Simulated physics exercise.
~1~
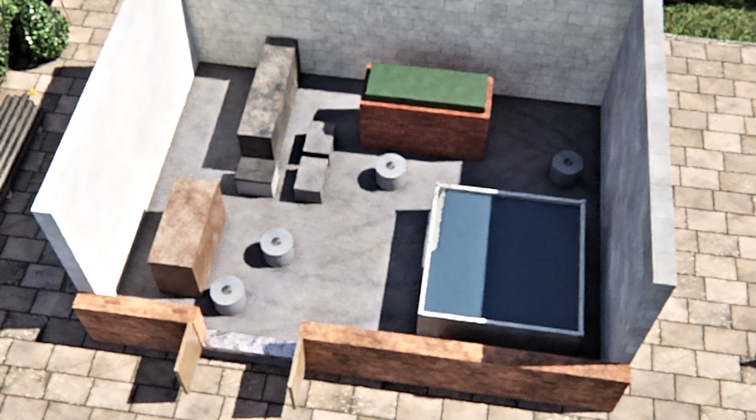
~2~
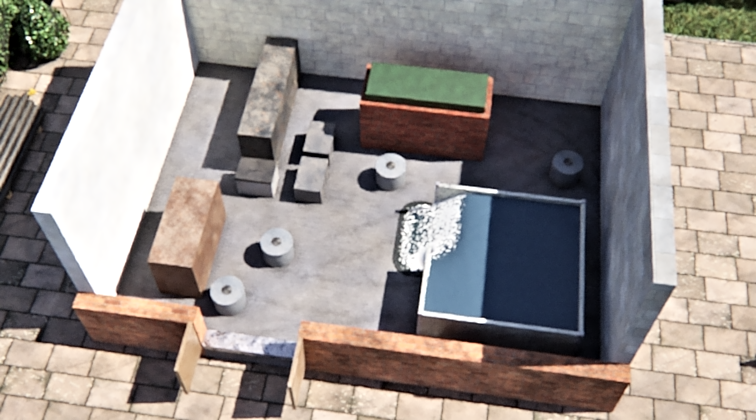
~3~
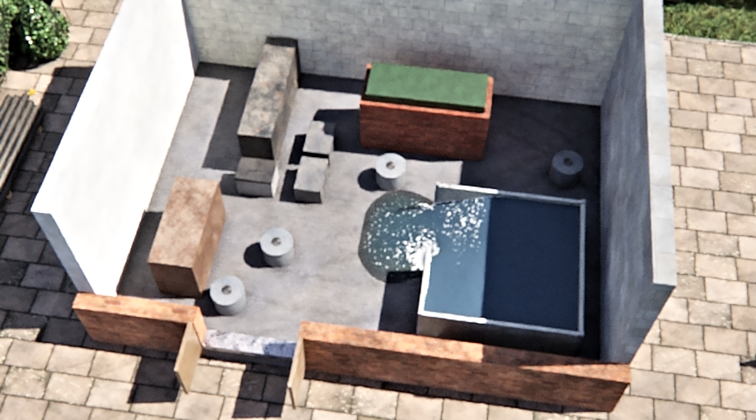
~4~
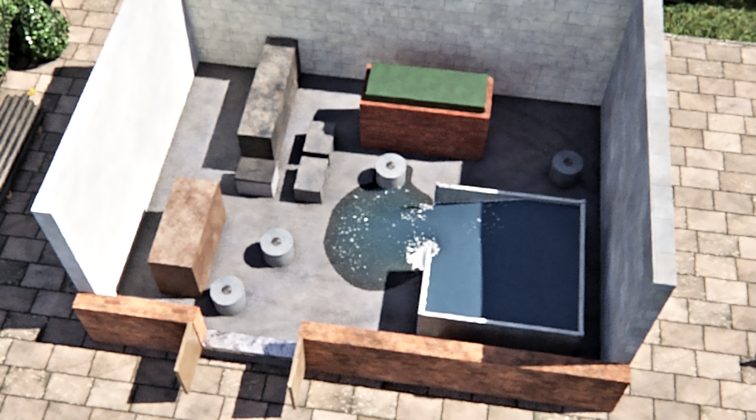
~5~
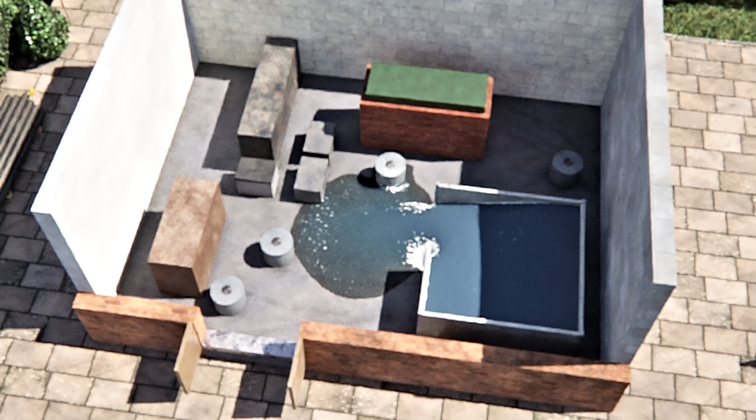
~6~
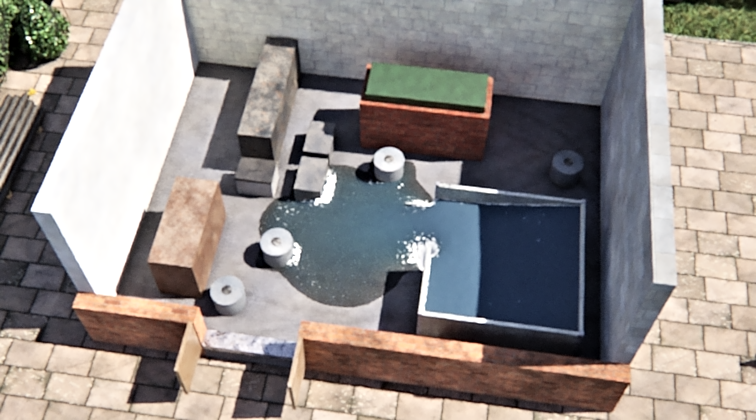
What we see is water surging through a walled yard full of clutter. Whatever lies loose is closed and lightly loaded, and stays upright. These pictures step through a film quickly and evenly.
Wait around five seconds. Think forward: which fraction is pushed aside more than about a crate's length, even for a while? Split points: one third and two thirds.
Band: Two thirds or more.
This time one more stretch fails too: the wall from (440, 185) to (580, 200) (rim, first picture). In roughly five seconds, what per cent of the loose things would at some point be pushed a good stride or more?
Estimate: Roughly 80 per cent.
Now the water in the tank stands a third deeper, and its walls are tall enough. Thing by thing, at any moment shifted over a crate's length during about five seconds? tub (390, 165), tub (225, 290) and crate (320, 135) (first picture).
One: Passed the mark. Two: Passed the mark. Three: Passed the mark.
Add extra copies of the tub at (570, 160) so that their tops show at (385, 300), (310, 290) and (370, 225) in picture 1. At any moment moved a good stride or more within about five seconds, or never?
The answers, in order, are remains nearby, displaced a stride and displaced a stride.
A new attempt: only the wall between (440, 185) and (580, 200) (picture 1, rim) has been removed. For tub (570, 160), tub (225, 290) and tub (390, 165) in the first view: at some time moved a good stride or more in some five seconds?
The first: Got that far; the second: Never got that far; the third: Got that far.
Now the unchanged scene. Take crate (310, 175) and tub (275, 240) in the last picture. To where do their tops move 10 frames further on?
Near (248, 169) and (221, 277).
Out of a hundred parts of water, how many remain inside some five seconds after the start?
About 92 per cent.
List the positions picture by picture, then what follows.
In the first picture, a tub at (391, 166), on the bottom; a tub at (277, 242) rests on the ground; 0 of 8 have shifted.
In the second picture, a tub at (391, 166), on the bottom; a tub at (277, 242), on the bottom; 0 of 8 have shifted.
In the third picture, a tub at (391, 166) rests on the ground; a tub at (277, 242) rests on the ground; 0 of 8 have shifted.
In the fourth picture, a tub at (391, 166) rests on the ground; a tub at (277, 242), on the bottom; 0 of 8 have shifted.
In the fifth picture, a tub at (391, 165), on the bottom; a tub at (277, 242) rests on the ground; 0 of 8 have shifted.
In the sixth picture, a tub at (389, 159), on the bottom, close to its start; a tub at (277, 242), on the bottom; 1 of 8 have shifted.
A moment on, 0 of 8 are well off their spots; 0 afloat.
Next, 5 of 8 are well off their spots; 4 afloat.
Later, 6 of 8 are well off their spots; 3 afloat.
In the end, 7 of 8 are well off their spots, and 7 have been at some point; 4 afloat.
